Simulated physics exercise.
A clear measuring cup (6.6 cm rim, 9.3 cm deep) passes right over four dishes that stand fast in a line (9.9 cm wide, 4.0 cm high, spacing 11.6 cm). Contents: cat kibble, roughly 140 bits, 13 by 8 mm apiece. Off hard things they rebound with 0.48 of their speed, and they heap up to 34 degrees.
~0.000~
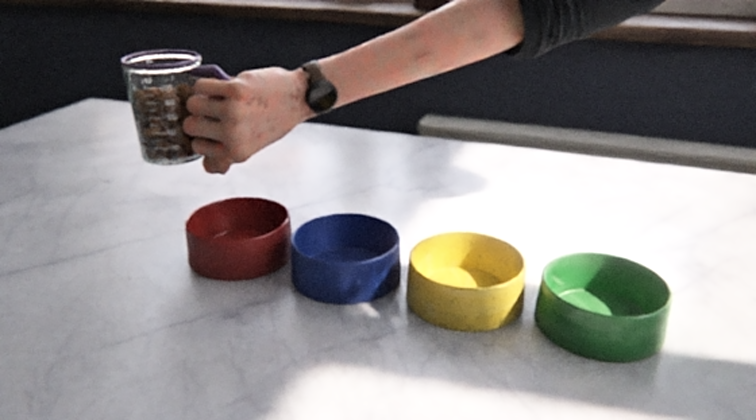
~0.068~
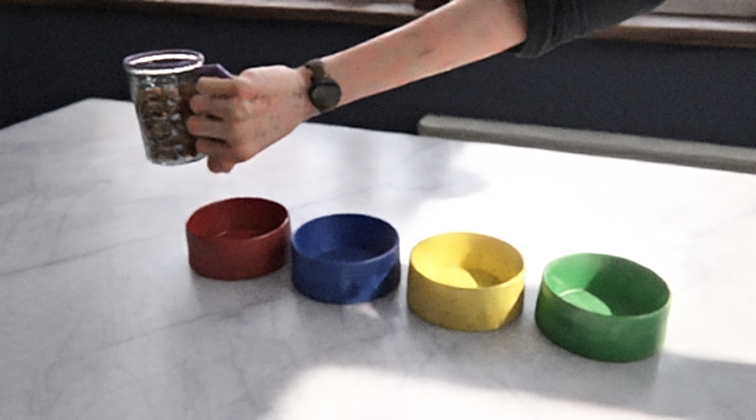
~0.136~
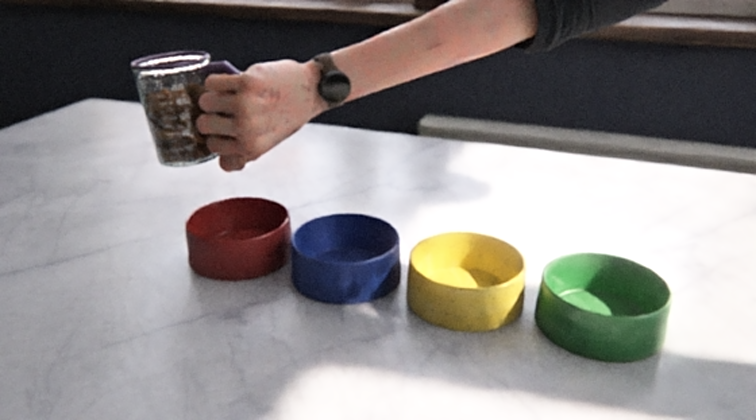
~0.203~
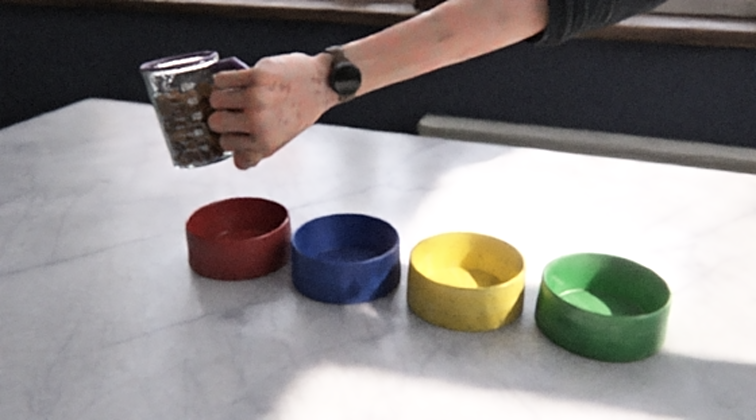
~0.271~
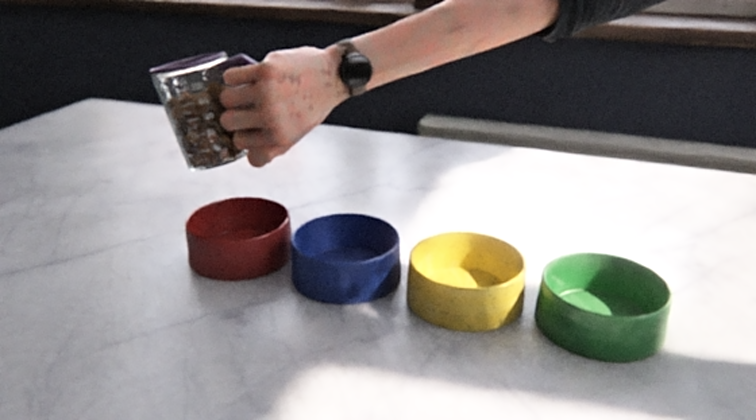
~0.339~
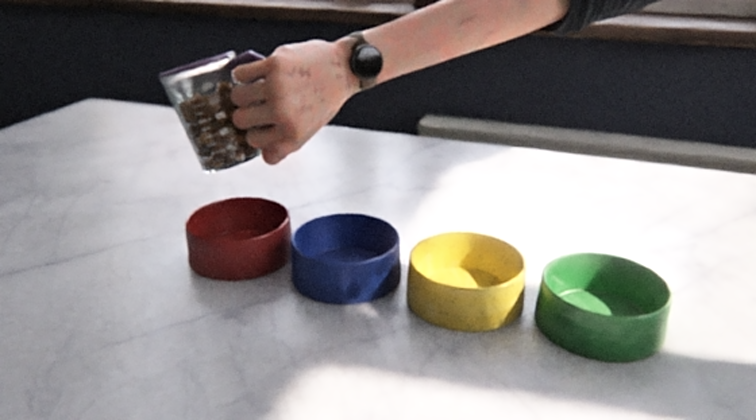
On a marble table, a hand moving a clear cup of kibble rightward and tilting it above red, blue, yellow and green dishes.
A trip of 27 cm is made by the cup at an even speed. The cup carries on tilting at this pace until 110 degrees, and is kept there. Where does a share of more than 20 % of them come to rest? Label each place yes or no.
Red: No. Blue: Yes. Green: No. Yellow: No. Counter: No.
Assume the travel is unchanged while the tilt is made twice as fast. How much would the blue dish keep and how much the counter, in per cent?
Result - blue dish: 80; counter: 10.
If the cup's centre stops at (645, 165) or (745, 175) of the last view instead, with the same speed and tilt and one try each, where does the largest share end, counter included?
Most lands at yellow on the first run and at yellow on the second.
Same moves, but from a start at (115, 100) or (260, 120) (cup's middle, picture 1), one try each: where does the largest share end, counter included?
The biggest share lands on blue the first time and on yellow the second time.
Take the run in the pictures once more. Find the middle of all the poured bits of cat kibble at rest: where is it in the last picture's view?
Somewhere around (357, 260) in the final frame.
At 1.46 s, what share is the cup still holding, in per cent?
About 100 percent of the load.
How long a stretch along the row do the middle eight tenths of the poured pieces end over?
I'd put it near 6 cm.
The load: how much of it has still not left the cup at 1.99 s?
70 per cent.
After 1.01 s, tilt 61 degrees; cup holds 100 %.
After 1.46 s, tilt 90 degrees; cup holds 100 %.
Then, at 1.99 s, tilt 110 degrees; cup holds 70 %, blue 25 %.
In the end, at 4.0 s, red 0 %, blue 90 %, green 0 %, yellow 0 %, counter 0 %, cup 10 %.
